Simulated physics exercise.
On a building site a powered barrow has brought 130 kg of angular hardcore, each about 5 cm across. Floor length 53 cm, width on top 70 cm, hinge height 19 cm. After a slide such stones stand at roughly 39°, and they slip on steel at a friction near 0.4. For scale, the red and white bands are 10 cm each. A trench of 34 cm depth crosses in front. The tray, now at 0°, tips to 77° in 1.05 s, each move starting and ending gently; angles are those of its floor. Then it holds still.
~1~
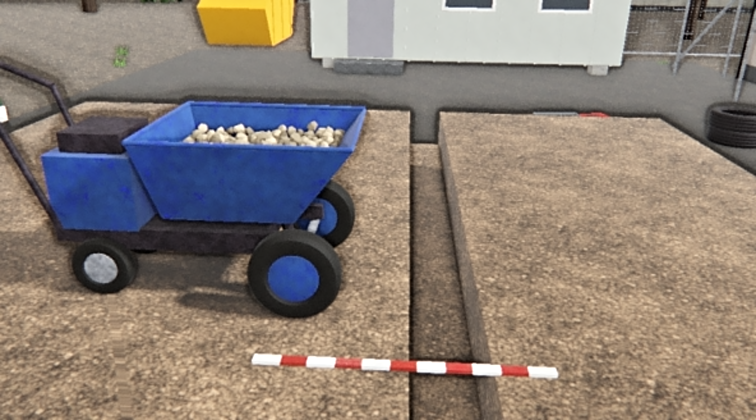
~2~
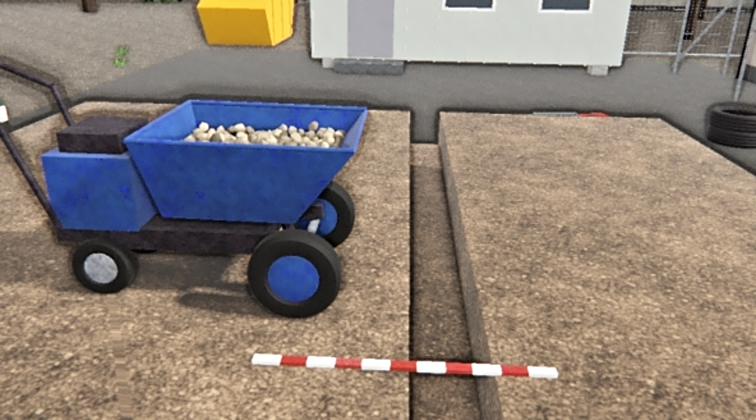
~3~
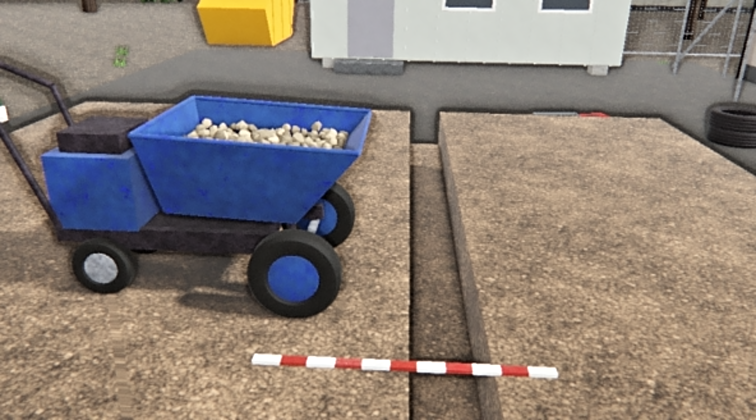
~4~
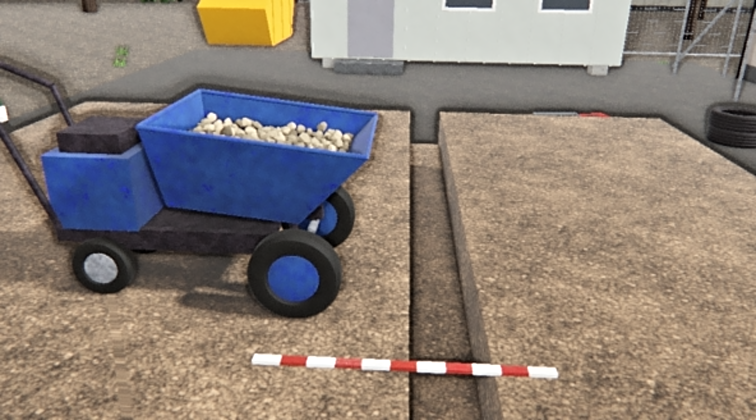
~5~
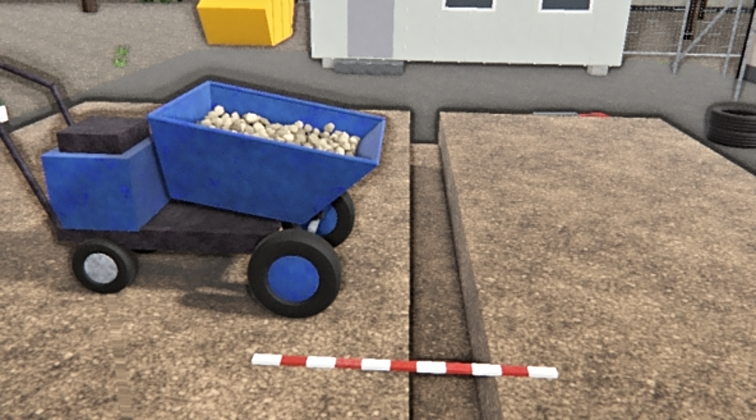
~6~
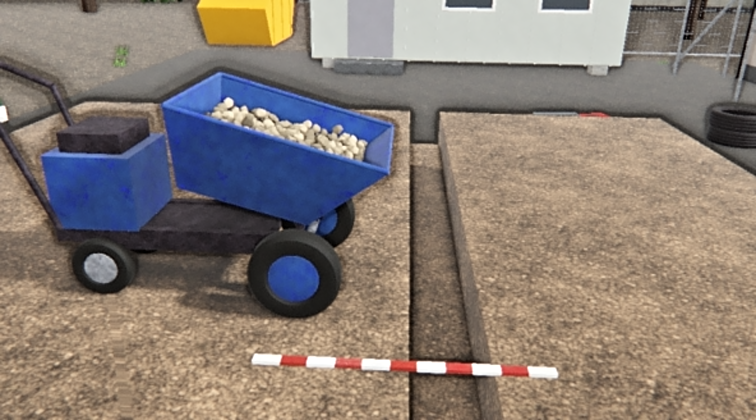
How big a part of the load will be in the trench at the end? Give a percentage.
Roughly 84 per cent ends in the trench.
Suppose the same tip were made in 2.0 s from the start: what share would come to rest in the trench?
In that case some 90 per cent.
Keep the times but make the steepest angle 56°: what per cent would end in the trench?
It would be near 10 per cent.
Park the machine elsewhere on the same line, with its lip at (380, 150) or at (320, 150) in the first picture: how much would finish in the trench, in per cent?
Near 20 per cent from the first place, 100 from the second.
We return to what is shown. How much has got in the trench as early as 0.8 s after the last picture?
About 20 per cent by then.
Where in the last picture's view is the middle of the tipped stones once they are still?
Near (450, 323).
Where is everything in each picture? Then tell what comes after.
In the first picture, the tray is at 0°, its lip at (352, 151); the top of the load is at (260, 137).
The second picture shows lip at (354, 151), floor tilted 1°, highest stones at (260, 137).
In the third picture, the tray is at 3°, its lip at (359, 154); the top of the load is at (231, 136).
In the fourth picture, the tray is at 6°, its lip at (367, 158); the top of the load is at (230, 130).
In the fifth picture, the tray is at 10°, its lip at (377, 165); the top of the load is at (217, 121).
In the sixth picture, the tray is at 15°, its lip at (388, 173); the top of the load is at (227, 114).
Then, 0.5 s after the last picture the floor is at 65°, 100 % in the tray; the foremost stones are at (434, 246).
Then, 0.8 s after the last picture the floor is at 77°, 73 % in the tray, 21 % in the trench, 6 % past the trench; the foremost stones are at (515, 292).
Then, 1.2 s after the last picture the floor is at 77°, 34 % in the tray, 50 % in the trench, 16 % past the trench; the foremost stones are at (586, 288).
Then, 3.2 s after the last picture the floor is at 77°, 0 % in the tray, 84 % in the trench, 16 % past the trench; the foremost stones are at (603, 288).
